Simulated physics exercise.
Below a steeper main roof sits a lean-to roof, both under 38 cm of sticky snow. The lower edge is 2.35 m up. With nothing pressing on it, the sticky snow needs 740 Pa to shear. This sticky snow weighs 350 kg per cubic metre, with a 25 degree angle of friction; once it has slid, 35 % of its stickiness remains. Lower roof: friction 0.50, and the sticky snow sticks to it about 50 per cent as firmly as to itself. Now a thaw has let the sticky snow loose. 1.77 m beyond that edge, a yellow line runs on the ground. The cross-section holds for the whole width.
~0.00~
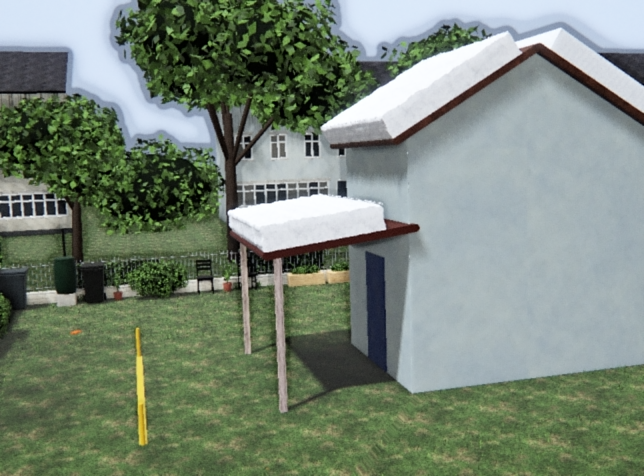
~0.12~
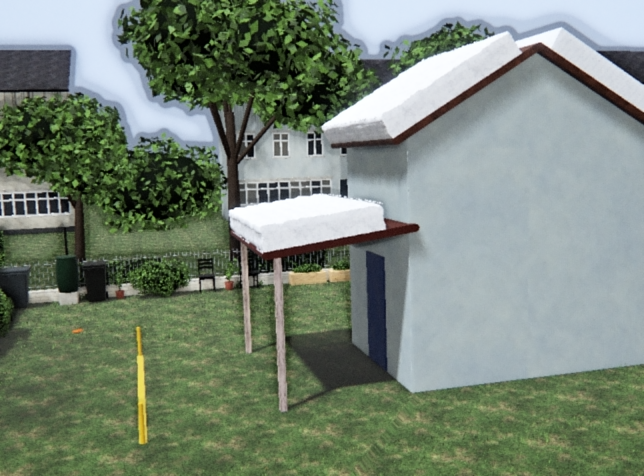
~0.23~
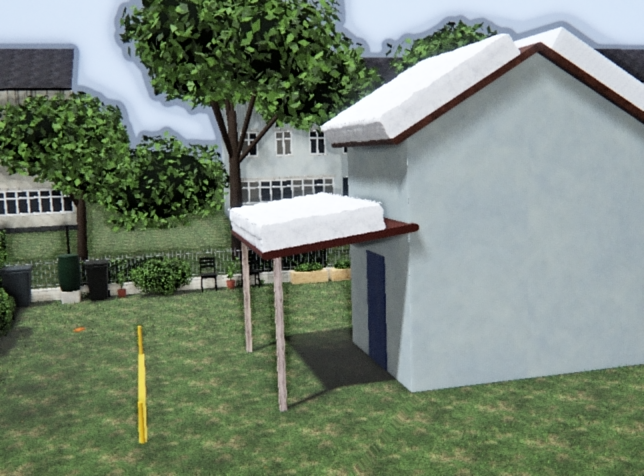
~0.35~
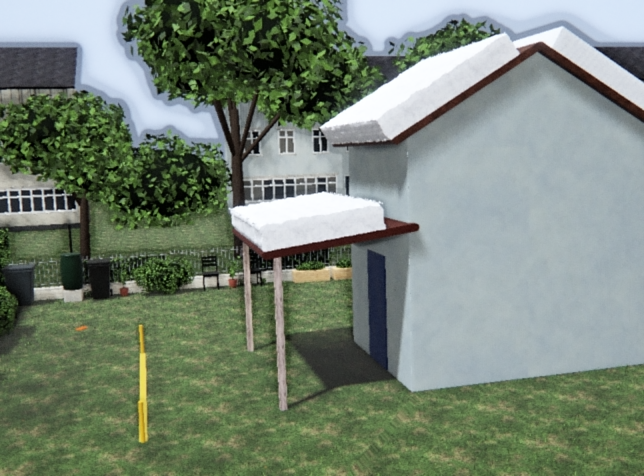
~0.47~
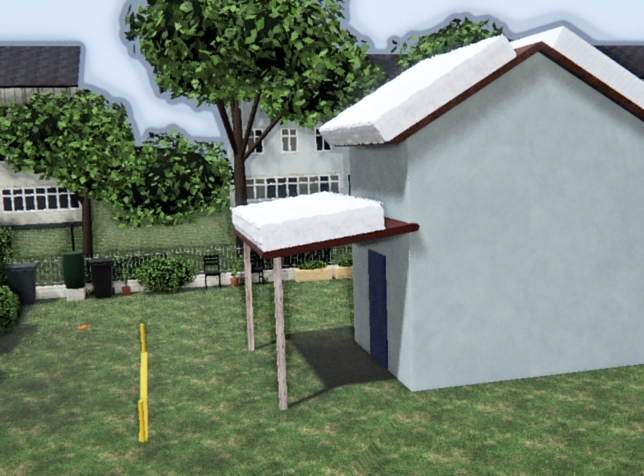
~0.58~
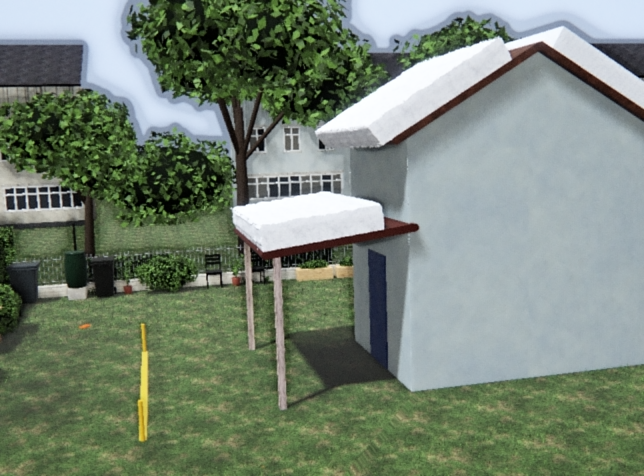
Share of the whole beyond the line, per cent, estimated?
Near 0 %.
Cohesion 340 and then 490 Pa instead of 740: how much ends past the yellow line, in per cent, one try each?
10 %, then 5 %.
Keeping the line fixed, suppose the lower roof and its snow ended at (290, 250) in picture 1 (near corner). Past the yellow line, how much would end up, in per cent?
I'd put it at around 3 percent.
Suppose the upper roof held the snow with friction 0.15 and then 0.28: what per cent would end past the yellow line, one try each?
One try each gives 18 % and then 7 %.
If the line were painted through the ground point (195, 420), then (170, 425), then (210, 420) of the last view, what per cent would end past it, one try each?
In order, some 3, 1 and 6 percent would end past it.
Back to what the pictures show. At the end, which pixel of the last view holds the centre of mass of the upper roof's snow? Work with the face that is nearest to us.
I'd put it at around pixel (303, 256).
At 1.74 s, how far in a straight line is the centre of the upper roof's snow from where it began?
About 1.8 m.
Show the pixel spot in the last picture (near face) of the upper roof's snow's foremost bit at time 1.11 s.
Position: About (335, 205).
After 1.11 s, none is below the lower edge and 0 % is past the line.
After 1.74 s, none is below the lower edge and 0 % is past the line.
After 2.37 s, none is below the lower edge and 0 % is past the line.
After 3.00 s, 12 % is below the lower edge and 0 % is past the line.
After 6.00 s, at the end, 21 % is below the lower edge and 0 % is past the line.
